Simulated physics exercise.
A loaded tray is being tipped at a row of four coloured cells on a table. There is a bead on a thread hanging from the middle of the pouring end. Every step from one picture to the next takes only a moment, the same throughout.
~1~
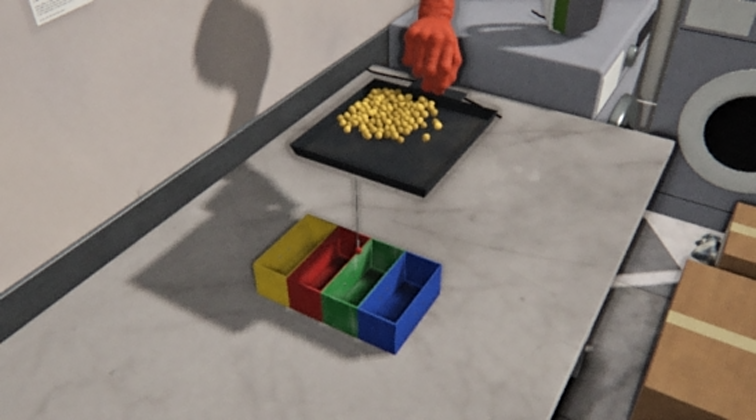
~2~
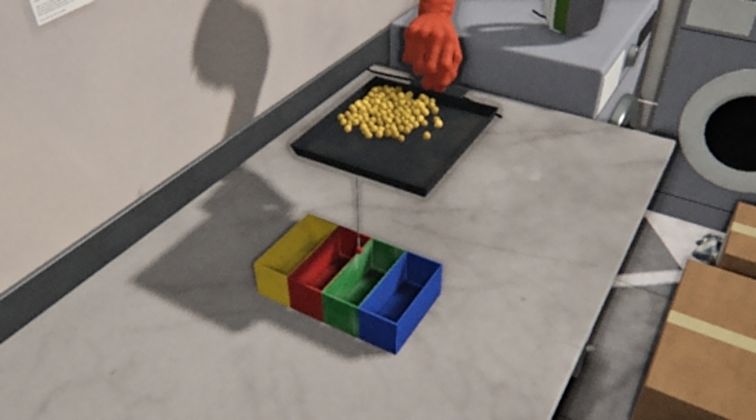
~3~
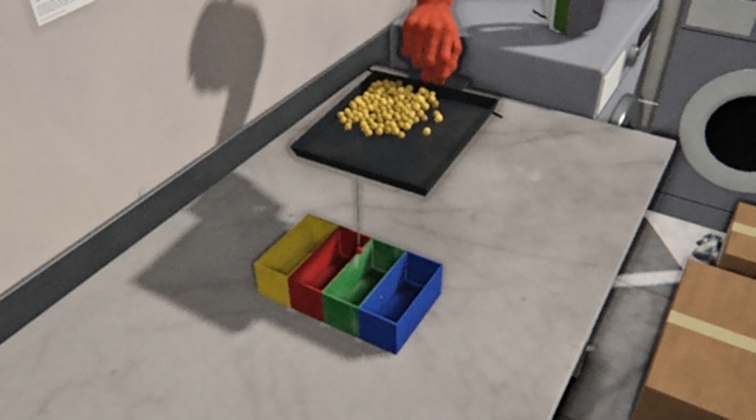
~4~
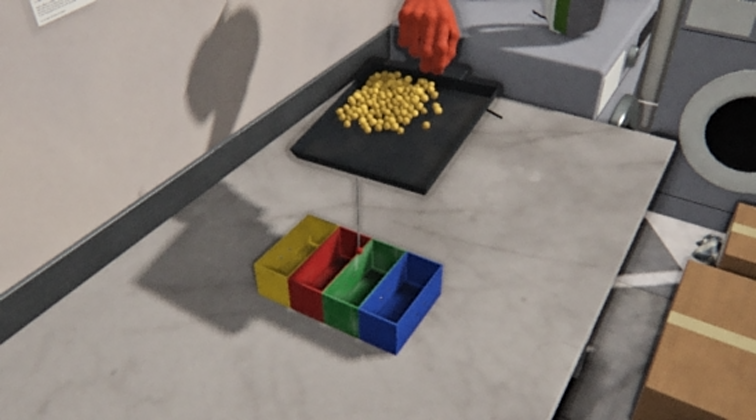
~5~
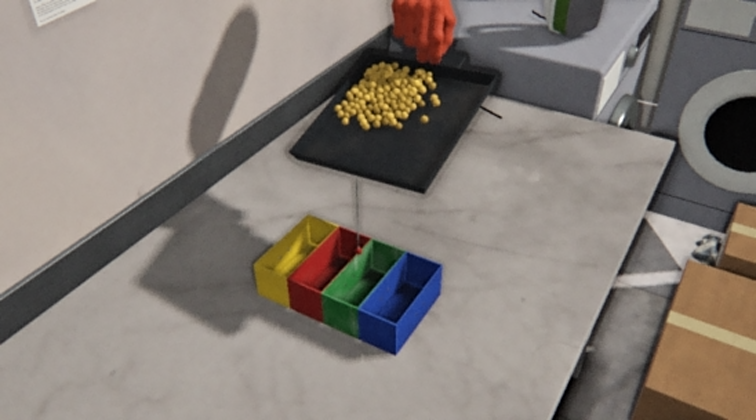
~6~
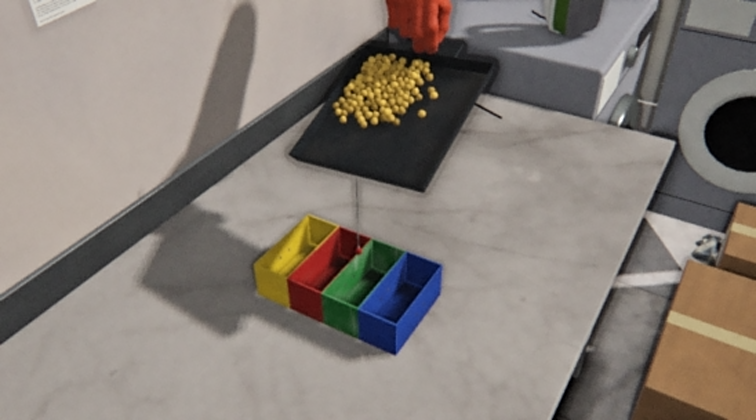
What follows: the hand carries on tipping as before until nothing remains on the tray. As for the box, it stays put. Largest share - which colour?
Yellow cell.
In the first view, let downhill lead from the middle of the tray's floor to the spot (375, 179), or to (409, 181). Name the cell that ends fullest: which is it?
Blue; the cell in blue.
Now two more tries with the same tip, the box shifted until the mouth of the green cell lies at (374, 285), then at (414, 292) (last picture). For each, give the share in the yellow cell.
About 50 per cent first, then about 20 per cent.
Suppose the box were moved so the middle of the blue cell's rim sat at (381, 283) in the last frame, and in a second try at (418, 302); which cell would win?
Try 1 - red; try 2 - yellow.
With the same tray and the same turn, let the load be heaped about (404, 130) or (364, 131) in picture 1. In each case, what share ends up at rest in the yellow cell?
Shares: 40 % for the first, 50 % for the second.
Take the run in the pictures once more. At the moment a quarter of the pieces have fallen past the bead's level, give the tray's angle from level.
Around 95°, give or take.
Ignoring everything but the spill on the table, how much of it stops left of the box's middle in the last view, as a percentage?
I reckon around 100 per cent.
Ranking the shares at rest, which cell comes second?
Second place belongs to the red one.
Just after the last frame, tray tipped steeply; the larger part on the tray; about a tenth falling or outside the box.
A moment on, tray tipped past a quarter turn; roughly half on the tray; roughly a quarter in the yellow cell; about a tenth in the red cell; just a few in the green cell; roughly a quarter falling or outside the box.
Further on, tray tipped past a quarter turn; roughly half in the yellow cell; roughly a third in the red cell; about a tenth in the green cell; about a tenth falling or outside the box.
When it is over, tray tipped past a quarter turn; roughly half in the yellow cell; roughly a third in the red cell; about a tenth in the green cell; not one in the blue cell; about a tenth outside the box.
